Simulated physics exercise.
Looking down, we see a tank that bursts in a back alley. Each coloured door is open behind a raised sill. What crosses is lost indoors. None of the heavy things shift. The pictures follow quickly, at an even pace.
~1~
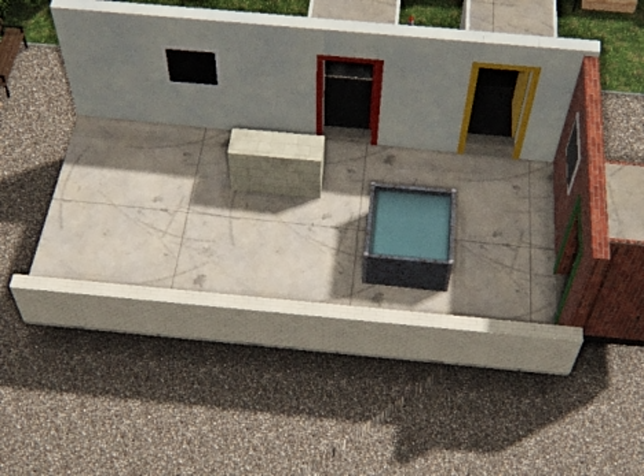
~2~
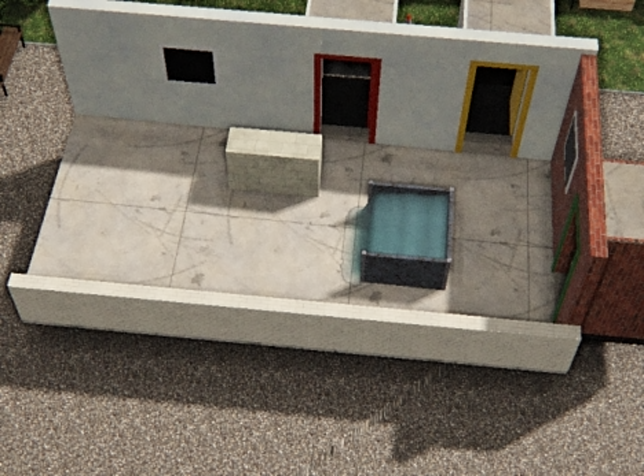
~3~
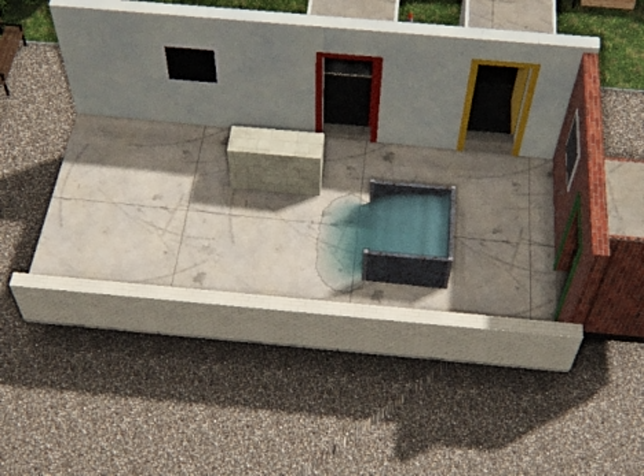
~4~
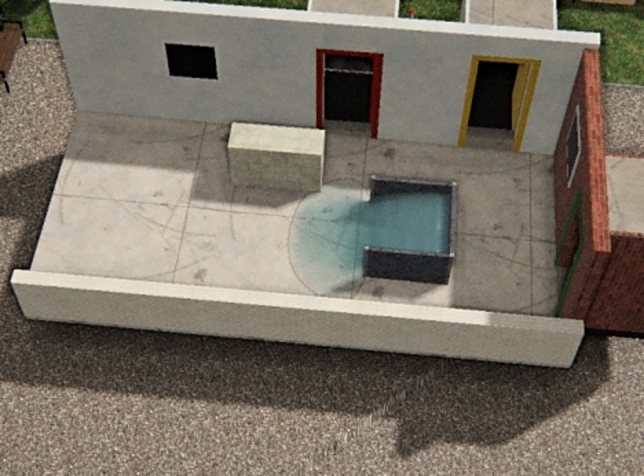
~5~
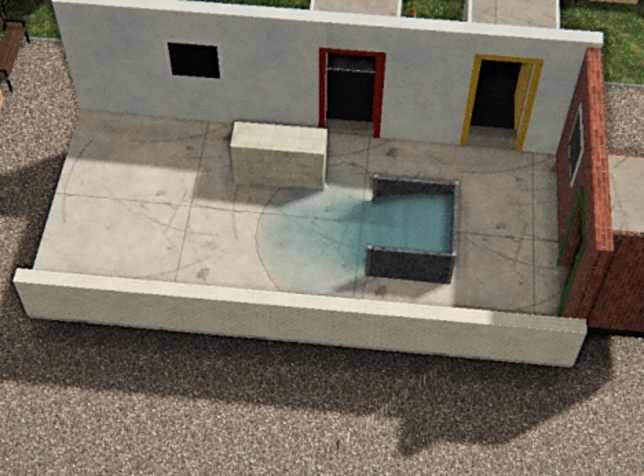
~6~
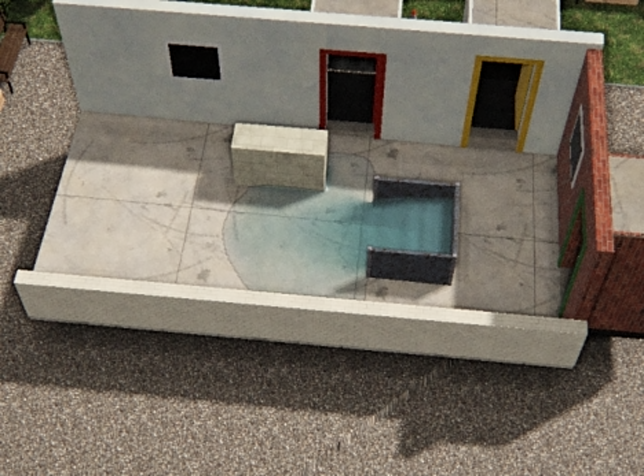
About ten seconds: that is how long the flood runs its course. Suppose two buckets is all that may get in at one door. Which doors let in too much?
In turn: The green door is fine; the yellow door is fine; the red door is fine.
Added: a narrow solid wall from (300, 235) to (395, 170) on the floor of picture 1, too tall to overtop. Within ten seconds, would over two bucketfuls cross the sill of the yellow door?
Looks like the yellow door doesn't reach that amount here.
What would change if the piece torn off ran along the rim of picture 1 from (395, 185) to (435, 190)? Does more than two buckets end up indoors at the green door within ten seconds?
Here the green door overshoots.
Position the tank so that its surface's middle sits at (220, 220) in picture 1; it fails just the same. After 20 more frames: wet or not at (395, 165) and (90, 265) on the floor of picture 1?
Result: Spared; inundated.
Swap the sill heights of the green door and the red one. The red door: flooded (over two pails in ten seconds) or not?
My reading: The red door exceeds the limit.
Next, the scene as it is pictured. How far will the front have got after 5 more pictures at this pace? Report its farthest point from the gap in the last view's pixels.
The front tops out at about (102, 192).
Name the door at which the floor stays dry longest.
I'd say the one in green.
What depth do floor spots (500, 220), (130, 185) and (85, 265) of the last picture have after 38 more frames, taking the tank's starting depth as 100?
In order: About 0, 2 and 4 in a hundred.
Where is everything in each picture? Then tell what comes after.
In the first picture, still water in the water tank at (411, 225).
In the second picture, the front is at (358, 283), out from the gap at (368, 236).
In the third picture, the front is at (331, 282), out from the gap at (369, 237).
In the fourth picture, the front is at (322, 189), out from the gap at (370, 234).
In the fifth picture, water pours out at (373, 234) and has run to (261, 243).
In the sixth picture, water pours out at (373, 236) and has run to (228, 238).
A moment on, water covers 40 % of the floor; the green door not reached, the yellow door not reached, the red door wet at the sill, nothing in.
Next, water covers 55 % of the floor; the green door not reached, the yellow door not reached, the red door under two buckets in.
Then, water covers 60 % of the floor; the green door not reached, the yellow door wet at the sill, nothing in, the red door under two buckets in.
Later, water covers 60 % of the floor; the green door not reached, the yellow door wet at the sill, nothing in, the red door under two buckets in.
In the end, water covers 70 % of the floor; the green door wet at the sill, nothing in, the yellow door wet at the sill, nothing in, the red door under two buckets in.
